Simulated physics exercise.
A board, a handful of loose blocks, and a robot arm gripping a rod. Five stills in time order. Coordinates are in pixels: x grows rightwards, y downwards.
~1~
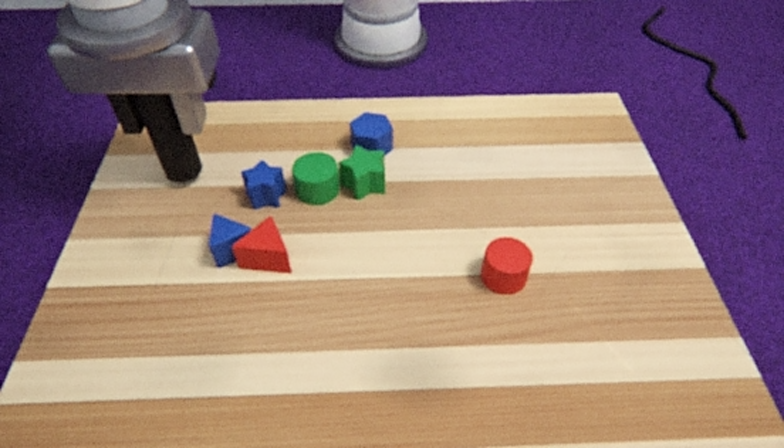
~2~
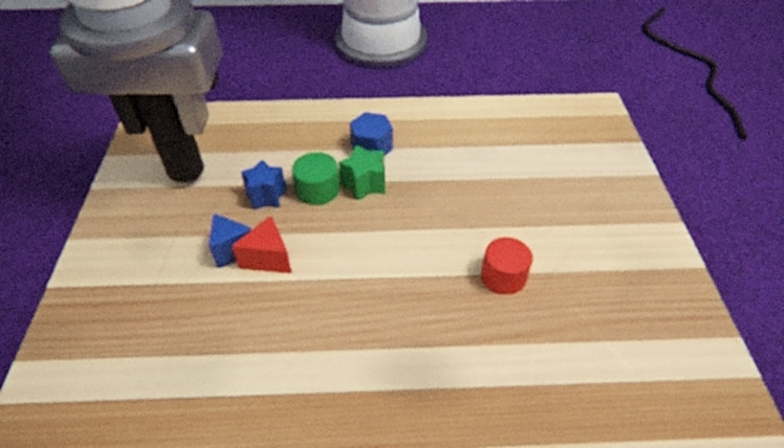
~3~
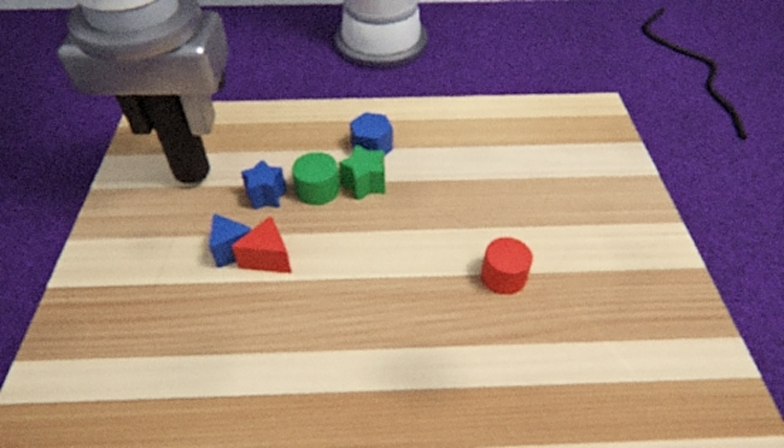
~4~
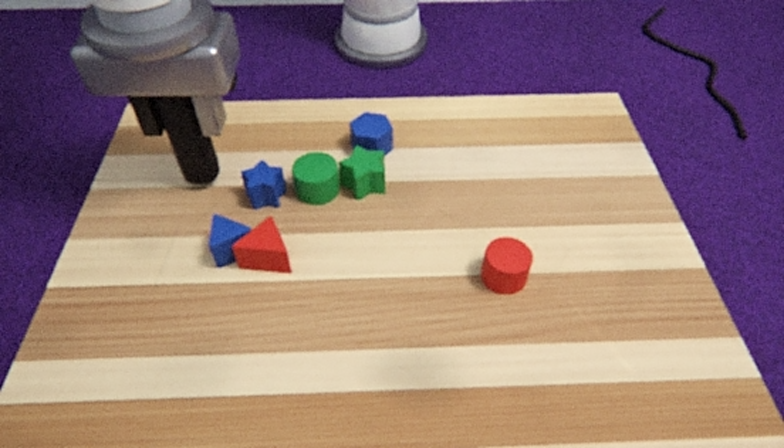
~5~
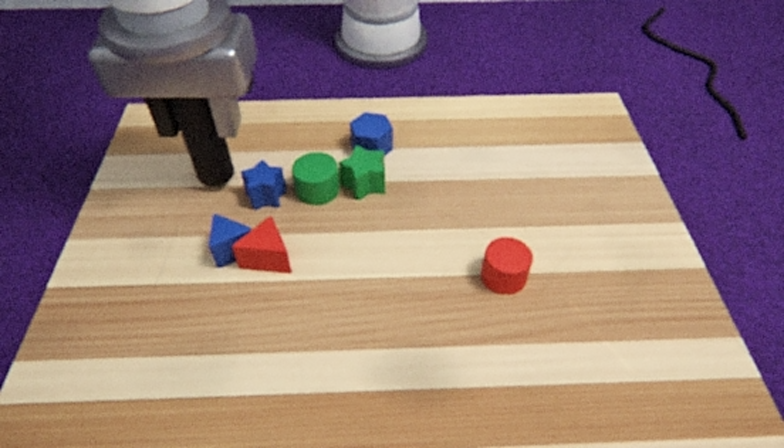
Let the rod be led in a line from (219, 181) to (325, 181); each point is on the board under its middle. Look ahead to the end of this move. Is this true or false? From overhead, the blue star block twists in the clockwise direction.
The statement is correct.
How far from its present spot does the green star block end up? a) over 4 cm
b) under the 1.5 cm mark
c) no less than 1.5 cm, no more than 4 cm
Letter c.
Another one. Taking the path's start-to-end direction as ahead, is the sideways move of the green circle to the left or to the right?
That block drifts right.
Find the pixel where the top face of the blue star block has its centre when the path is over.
It should be at about (279, 183).
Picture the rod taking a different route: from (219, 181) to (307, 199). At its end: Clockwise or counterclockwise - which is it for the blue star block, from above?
Clockwise, from overhead.
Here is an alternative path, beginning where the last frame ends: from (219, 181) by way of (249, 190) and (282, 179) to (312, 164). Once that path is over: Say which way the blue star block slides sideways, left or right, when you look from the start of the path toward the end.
Heads right.
On the path given first. One third of the way, rod (253, 174); blue star block (267, 176).
Two thirds of the way, rod (290, 174); blue star block (279, 182), turned 45° clockwise; green circle (326, 168); green star block (374, 161).
At the end, rod (324, 174); blue star block (279, 183), turned 50° clockwise; green circle (355, 175); green star block (396, 163), turned 50° anticlockwise; blue hexagon in place.
